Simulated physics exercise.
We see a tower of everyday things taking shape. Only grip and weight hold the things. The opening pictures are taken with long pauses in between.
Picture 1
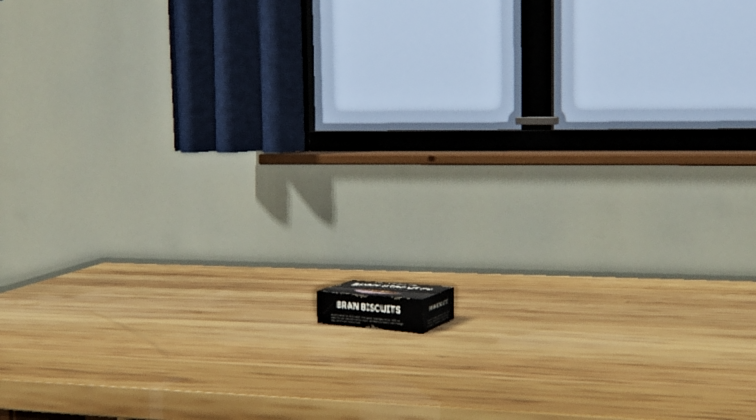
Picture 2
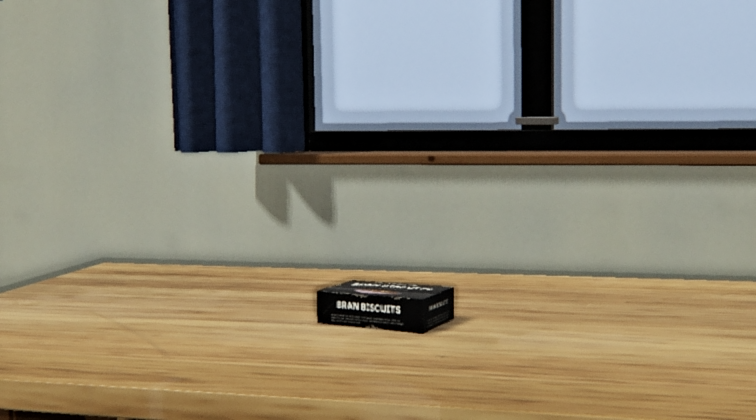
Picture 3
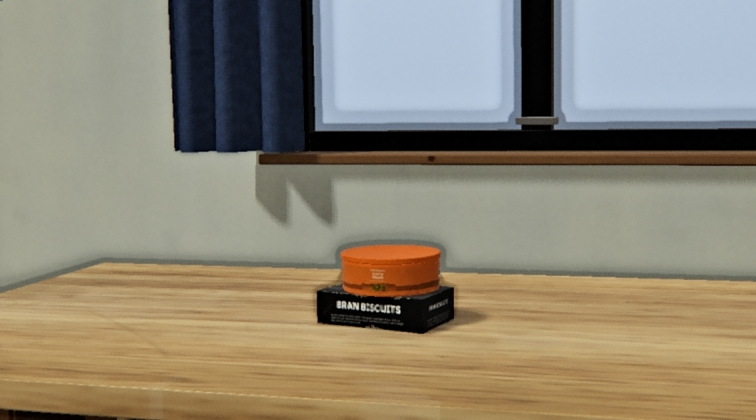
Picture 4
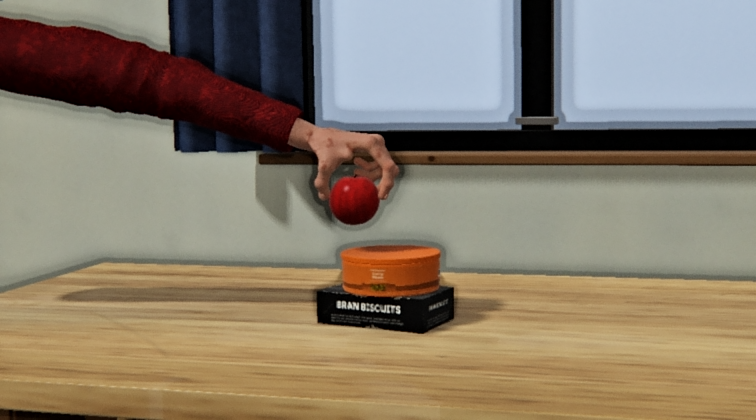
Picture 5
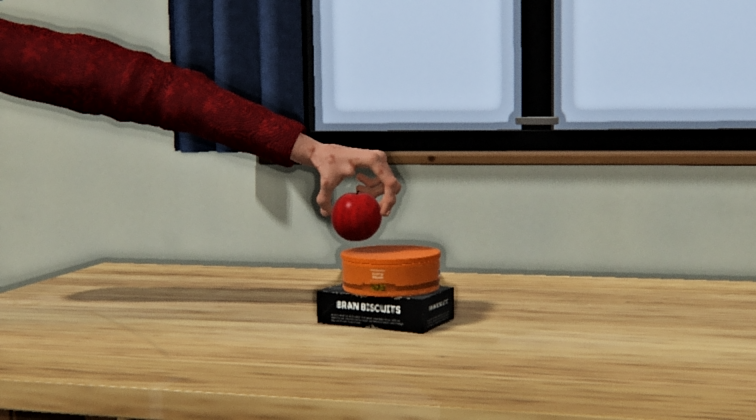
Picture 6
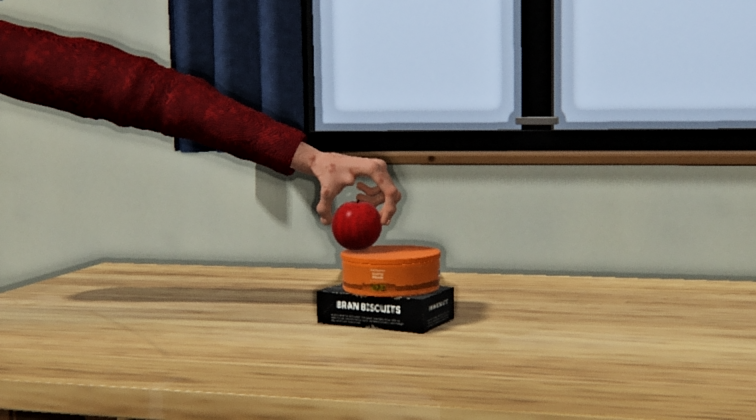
A black box labelled "Bran Biscuits" lies on a pale wooden table, seen from slightly above by a still camera, with a grey wall, a dark-framed window and a blue curtain behind. A round orange tub then appears on top of the box. An arm in a red sleeve reaches in from the left, its fingers lowering a red apple a short way onto the tub's lid.
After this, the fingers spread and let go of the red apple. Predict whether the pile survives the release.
It survives.
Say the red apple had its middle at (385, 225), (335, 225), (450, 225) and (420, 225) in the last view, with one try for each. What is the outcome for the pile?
Lab note - try 1: No collapse; try 2: Collapse; try 3: Collapse; try 4: No collapse.
Then, 0.20 s later than the last frame, all is still.
Then, 0.50 s later than the last frame, red apple resting near (357, 226).
When it is over, all 3 as before. End places, in pixels of the last picture, red apple near (357, 226). The pile stays up.
